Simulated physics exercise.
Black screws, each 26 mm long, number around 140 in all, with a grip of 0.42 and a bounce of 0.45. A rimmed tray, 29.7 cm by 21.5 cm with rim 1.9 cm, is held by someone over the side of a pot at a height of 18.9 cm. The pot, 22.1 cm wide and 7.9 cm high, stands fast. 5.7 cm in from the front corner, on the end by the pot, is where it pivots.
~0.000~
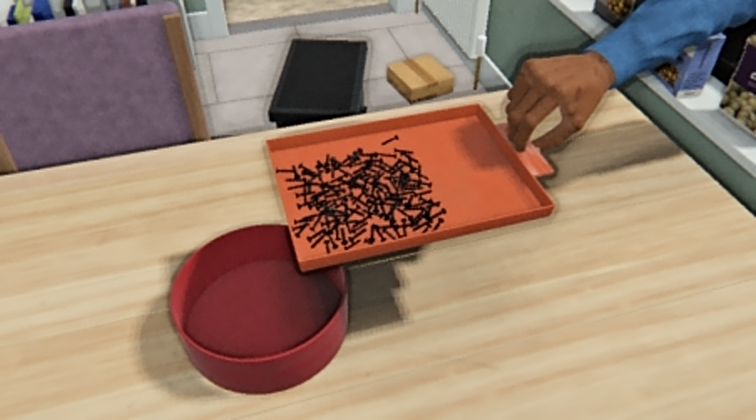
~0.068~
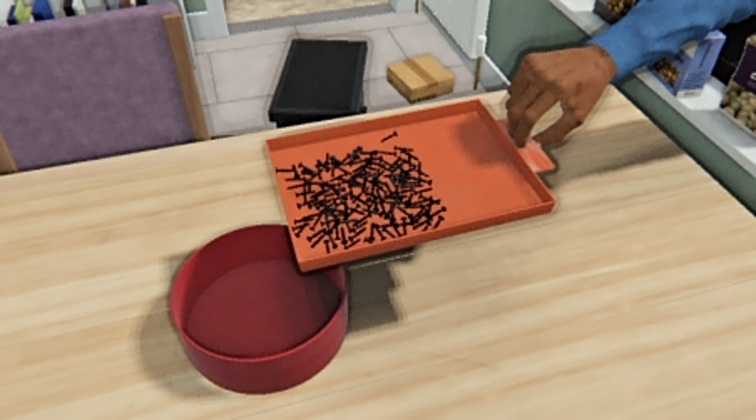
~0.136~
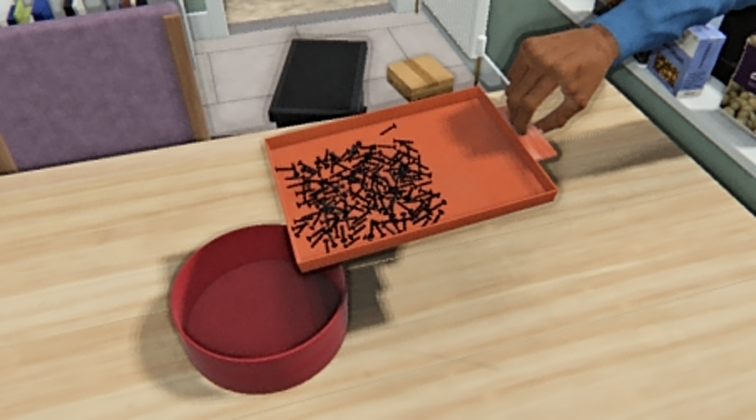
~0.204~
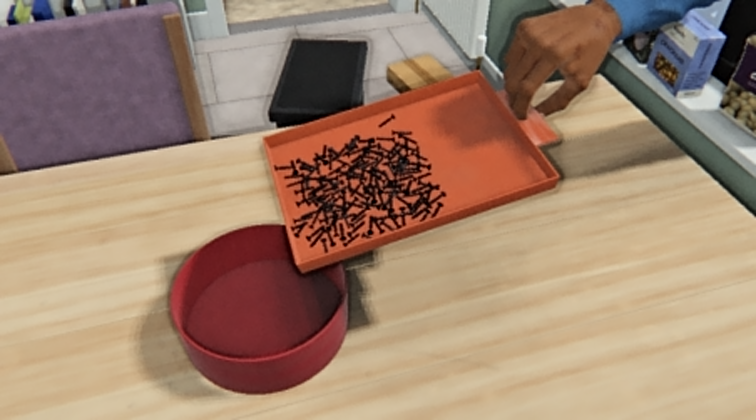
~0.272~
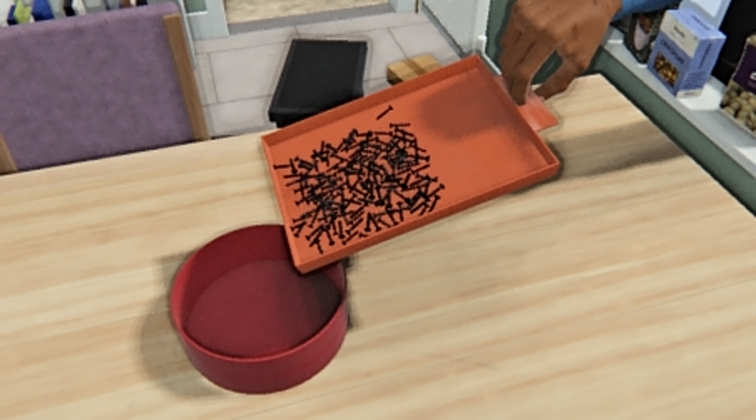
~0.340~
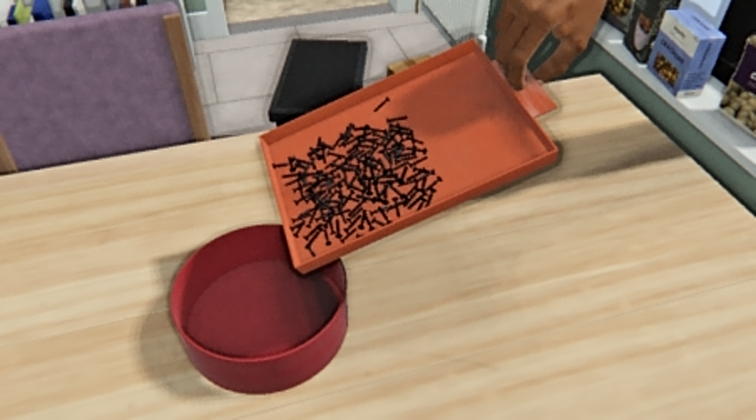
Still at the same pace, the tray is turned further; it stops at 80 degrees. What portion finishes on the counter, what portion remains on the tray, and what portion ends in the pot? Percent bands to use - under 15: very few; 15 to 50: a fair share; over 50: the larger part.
Counter - very few, tray - a fair share, pot - the larger part.
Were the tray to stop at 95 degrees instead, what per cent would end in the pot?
Roughly 95 percent.
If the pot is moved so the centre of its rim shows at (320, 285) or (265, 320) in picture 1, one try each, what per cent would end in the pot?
First try about 70 per cent, second try about 70 per cent.
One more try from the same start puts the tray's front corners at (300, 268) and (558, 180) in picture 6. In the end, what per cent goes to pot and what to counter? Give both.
In the pot: 55 per cent; on the counter: 40 per cent.
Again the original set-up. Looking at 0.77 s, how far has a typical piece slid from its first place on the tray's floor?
Some 6 cm.
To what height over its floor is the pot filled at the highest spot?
Roughly 1.5 cm up.
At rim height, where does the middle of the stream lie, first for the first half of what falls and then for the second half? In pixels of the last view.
The first half passes near (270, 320) and the second half near (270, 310).
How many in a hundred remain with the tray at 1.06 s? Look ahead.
Estimate: About 90 percent.
After 0.77 s, tilt 48 degrees; the tray holds 100 %, the pot 0 %.
After 1.06 s, tilt 68 degrees; the tray holds 90 %, the pot 5 %.
Then, at 1.45 s, tilt 80 degrees; the tray holds 50 %, the pot 40 %.
By 2.5 s all is still; counter 0 %, tray 30 %, pot 65 %.
